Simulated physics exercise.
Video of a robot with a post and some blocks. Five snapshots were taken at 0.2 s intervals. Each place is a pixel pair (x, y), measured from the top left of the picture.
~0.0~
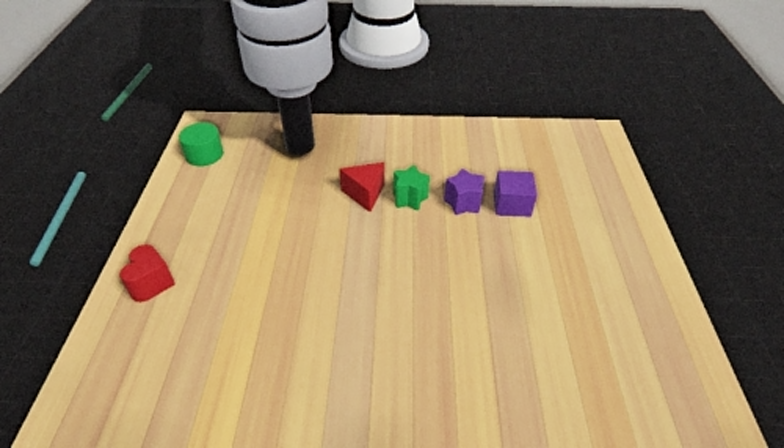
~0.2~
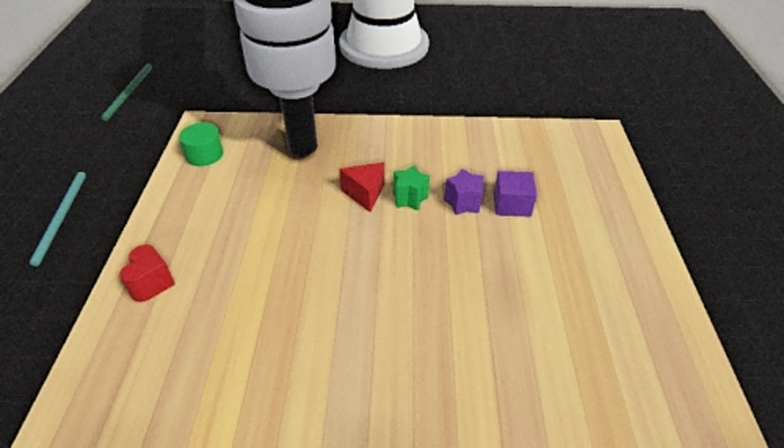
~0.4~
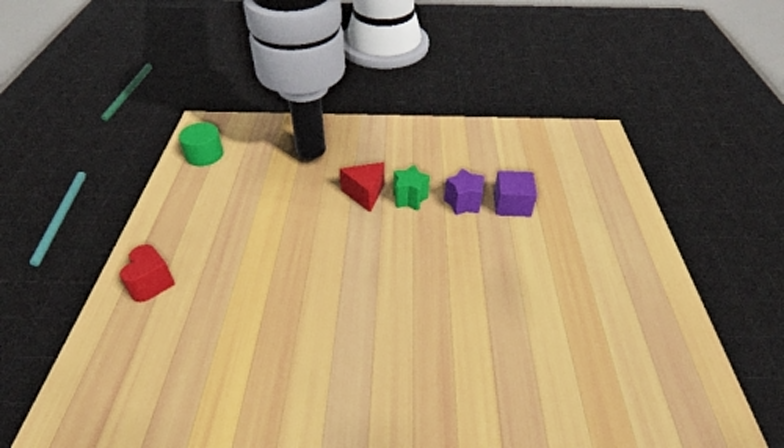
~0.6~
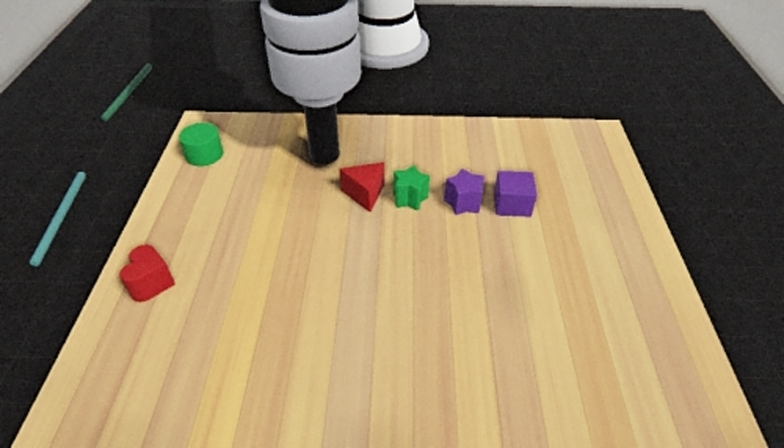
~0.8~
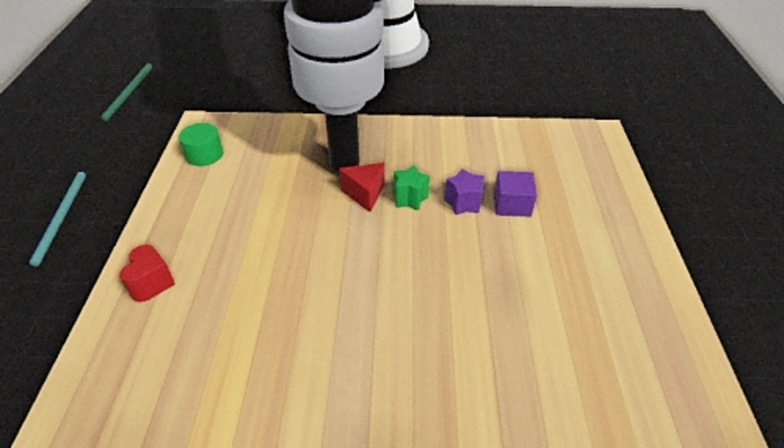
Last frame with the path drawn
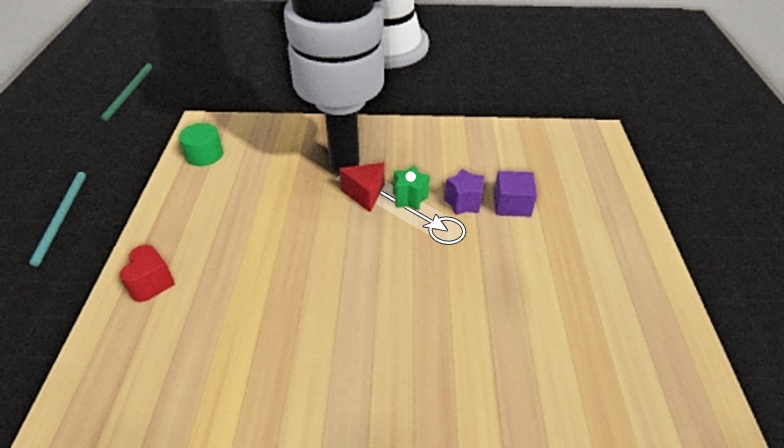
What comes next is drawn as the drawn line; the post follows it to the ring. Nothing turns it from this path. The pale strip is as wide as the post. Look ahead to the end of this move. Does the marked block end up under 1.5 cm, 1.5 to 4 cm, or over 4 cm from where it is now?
By the end of the path, it will have gone past 4 cm.
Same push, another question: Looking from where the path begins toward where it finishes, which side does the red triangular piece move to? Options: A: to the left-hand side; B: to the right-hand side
Correct choice: B.
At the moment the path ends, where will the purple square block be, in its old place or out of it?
That one moves away.
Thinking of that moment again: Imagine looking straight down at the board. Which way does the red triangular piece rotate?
It is turned clockwise.
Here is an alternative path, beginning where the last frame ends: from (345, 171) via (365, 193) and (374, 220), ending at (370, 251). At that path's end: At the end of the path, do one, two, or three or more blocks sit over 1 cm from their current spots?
Answer: 1.
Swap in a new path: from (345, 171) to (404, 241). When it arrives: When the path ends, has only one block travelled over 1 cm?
I expect so.
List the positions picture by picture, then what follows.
The first frame shows post tip at (300, 146); block tops, red triangular piece at (364, 173); green star block at (411, 177); purple star block at (467, 181); purple square block at (517, 182).
The second frame shows post at (303, 147); blocks unchanged.
The third frame shows post at (311, 150); blocks unchanged.
The fourth frame shows post at (325, 155); blocks unchanged.
The fifth frame shows post at (345, 163); red triangular piece at (364, 173); green star block at (411, 177); purple star block at (467, 181); purple square block at (517, 182).
Path on the board, from (345, 171) to (447, 230); the dot is on the green star block.
On the path given first. One third of the way, post at (377, 181); red triangular piece at (381, 189); green star block at (418, 179).
Two thirds of the way, post at (412, 201); red triangular piece at (400, 208), turned 45° clockwise; green star block at (443, 188), turned 65° anticlockwise; purple star block at (472, 180).
At the end, post at (448, 222); red triangular piece at (401, 210), turned 50° clockwise; green star block at (476, 197), turned 95° anticlockwise; purple star block at (490, 179), turned 40° anticlockwise; purple square block at (530, 180).
